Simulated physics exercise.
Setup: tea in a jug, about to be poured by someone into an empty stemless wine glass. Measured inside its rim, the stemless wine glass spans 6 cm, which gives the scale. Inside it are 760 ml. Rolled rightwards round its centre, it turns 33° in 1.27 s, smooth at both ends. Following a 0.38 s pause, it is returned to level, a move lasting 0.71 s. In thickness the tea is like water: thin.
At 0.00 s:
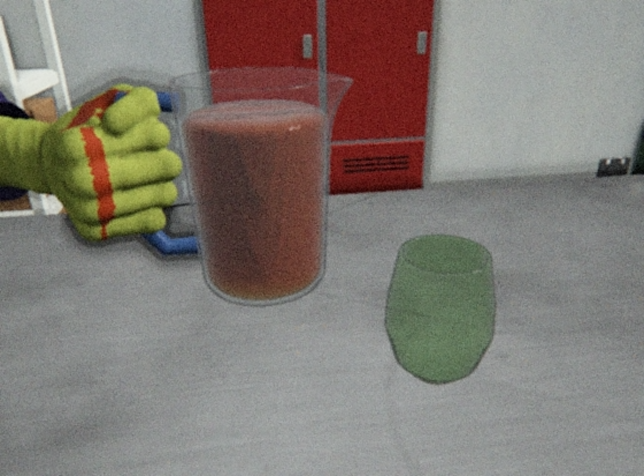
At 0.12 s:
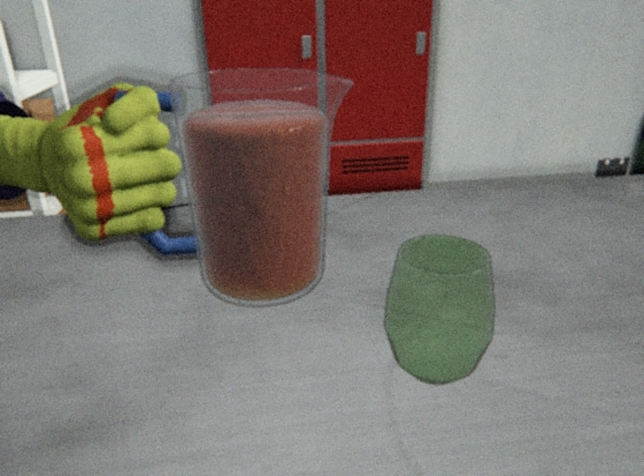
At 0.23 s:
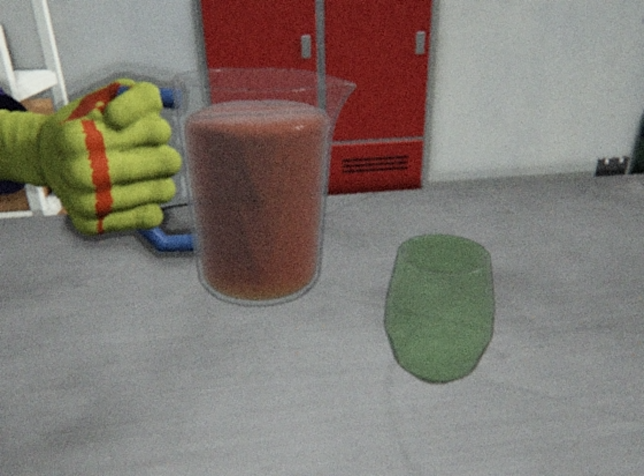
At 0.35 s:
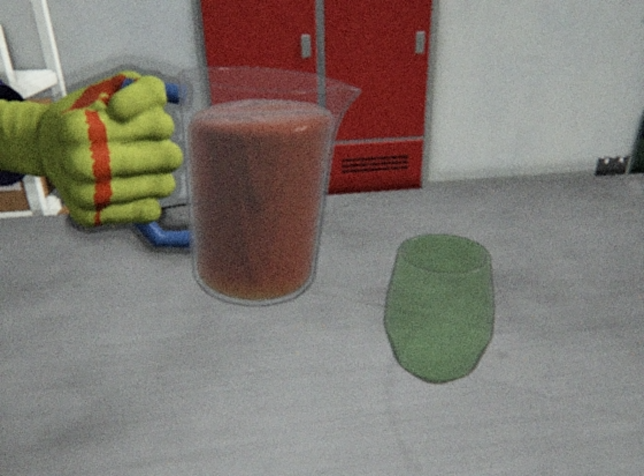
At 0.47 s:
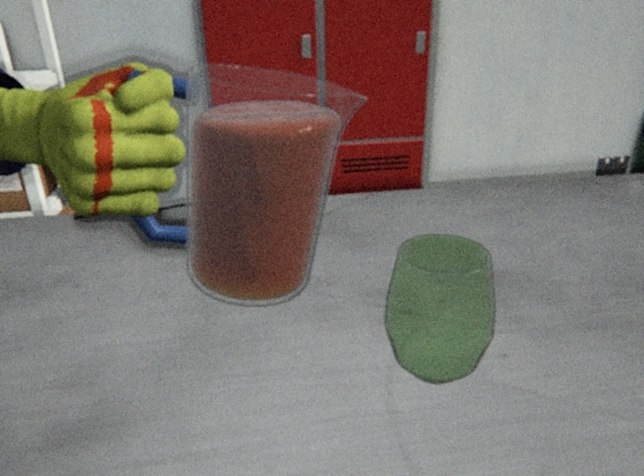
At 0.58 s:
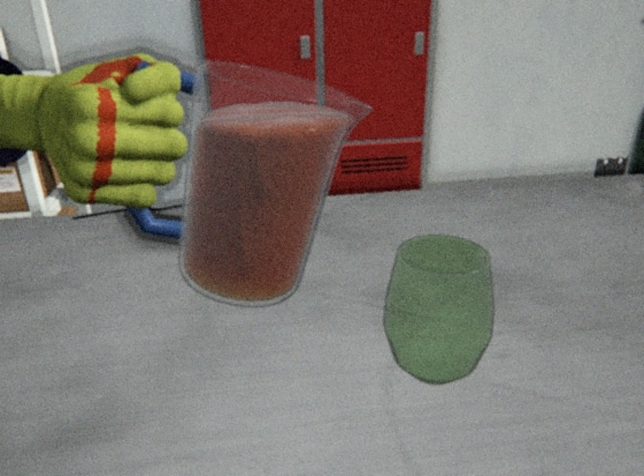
At the start, a green-gloved hand grips the blue handle of a clear jug of reddish-brown liquid, upright on a grey surface beside an empty green-tinted glass. The hand then tilts the jug gradually rightwards, its spout leaning towards the glass, while the glass stays still.
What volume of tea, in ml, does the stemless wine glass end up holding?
I would say close to 70 ml.
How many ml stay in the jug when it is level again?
690 ml, roughly.
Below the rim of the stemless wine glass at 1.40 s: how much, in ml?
Roughly 30 ml, I'd say.
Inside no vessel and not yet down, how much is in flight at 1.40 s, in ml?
I'd estimate close to 15 ml in the air.
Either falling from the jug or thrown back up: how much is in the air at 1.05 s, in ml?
10 ml.
By 1.05 s the tilt is 31° and the stemless wine glass has 0 ml, the jug 745 ml, and 0 ml is on the table top.
By 1.40 s the tilt is 33° and the stemless wine glass has 30 ml, the jug 715 ml, and 0 ml is on the table top.
By 1.76 s the tilt is 31° and the stemless wine glass has 55 ml, the jug 695 ml, and 5 ml is on the table top.
By 2.15 s the tilt is 7° and the stemless wine glass has 65 ml, the jug 690 ml, and 5 ml is on the table top.
At rest the stemless wine glass has 65 ml, the jug 690 ml, and 5 ml is on the table top.
